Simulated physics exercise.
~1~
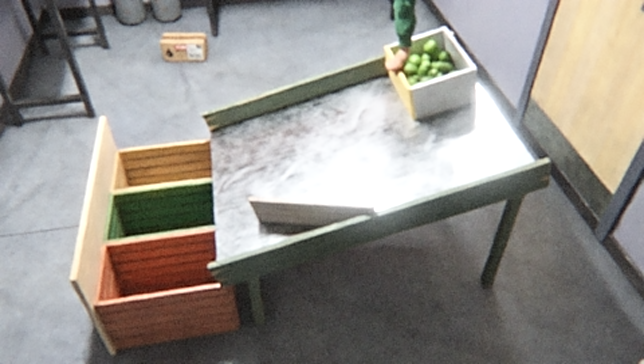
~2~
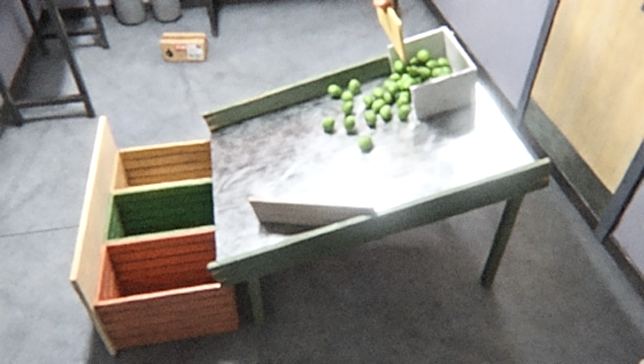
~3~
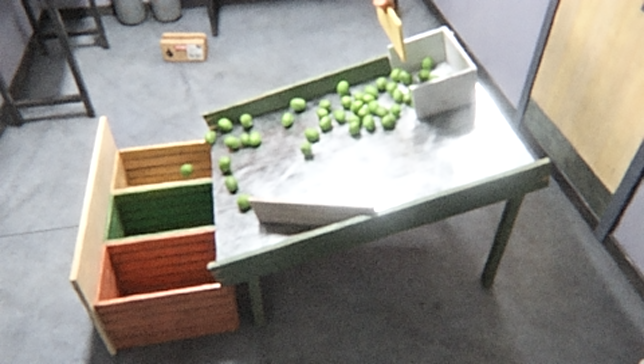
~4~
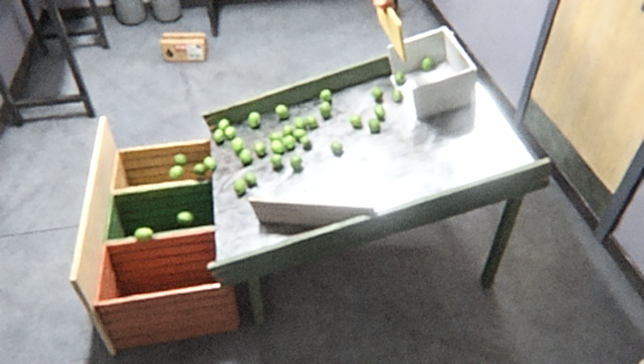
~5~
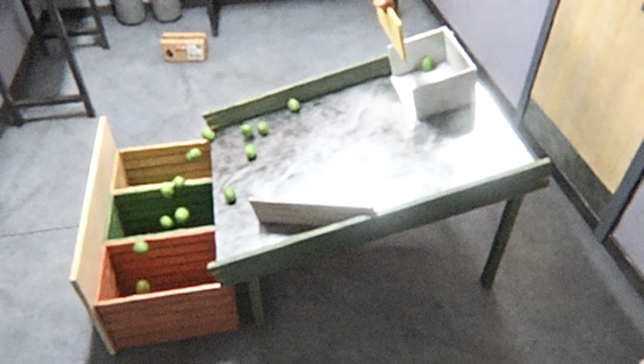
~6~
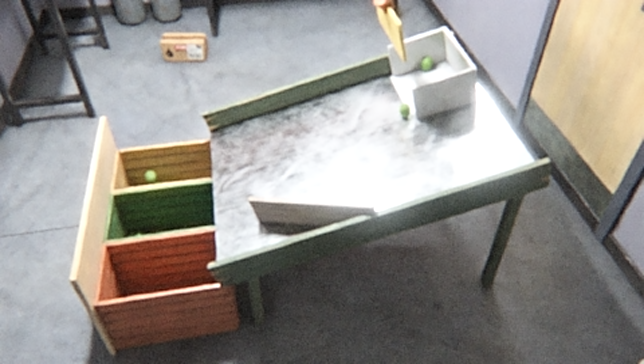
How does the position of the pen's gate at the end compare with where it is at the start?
At the start the gate is down at the left side of the white pen, holding the limes in. By the end it is raised above that opening, slightly further to the left, and tilted.
